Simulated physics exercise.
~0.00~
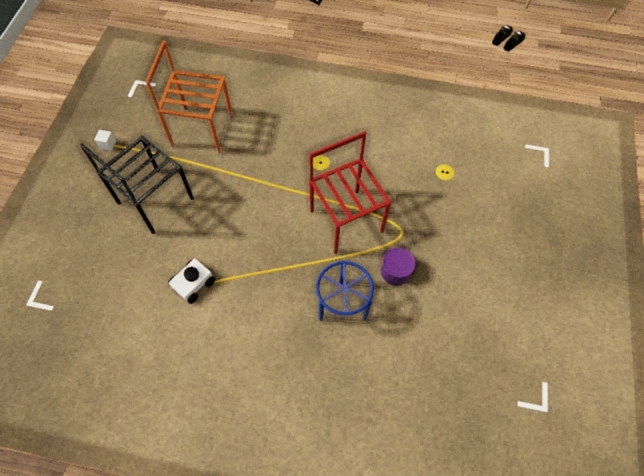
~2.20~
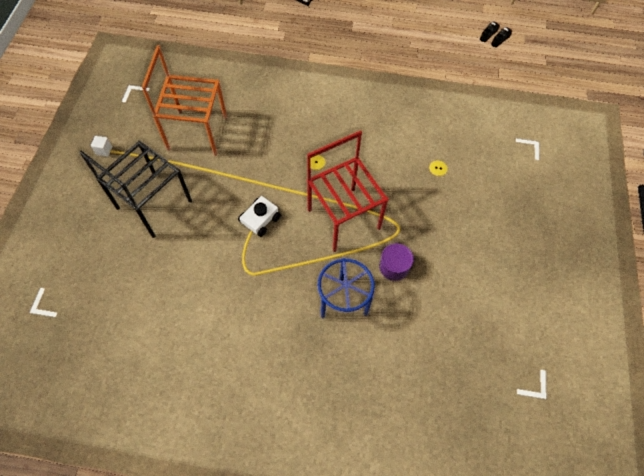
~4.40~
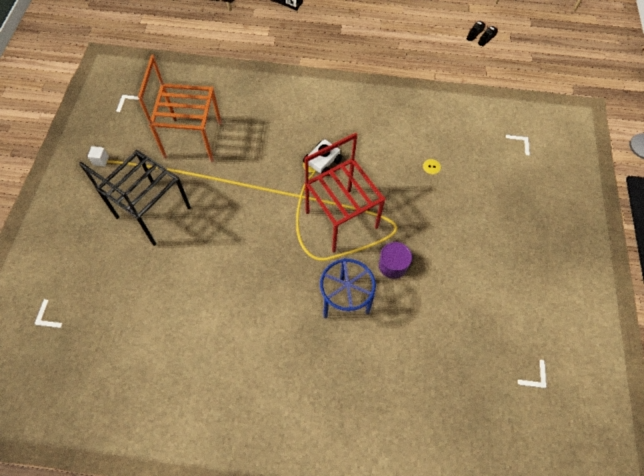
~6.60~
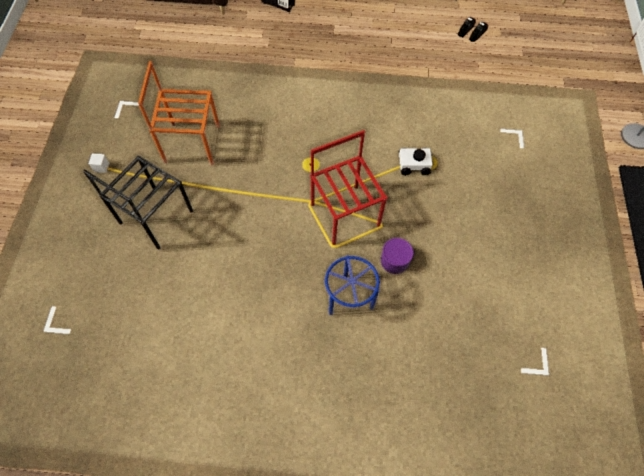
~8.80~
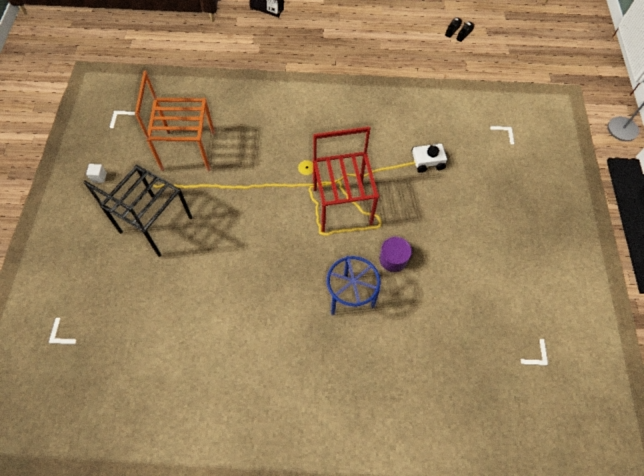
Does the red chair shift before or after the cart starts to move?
The red chair shifts after the cart starts to move. The cart is already rolling early on, while the chair only shifts near the end.
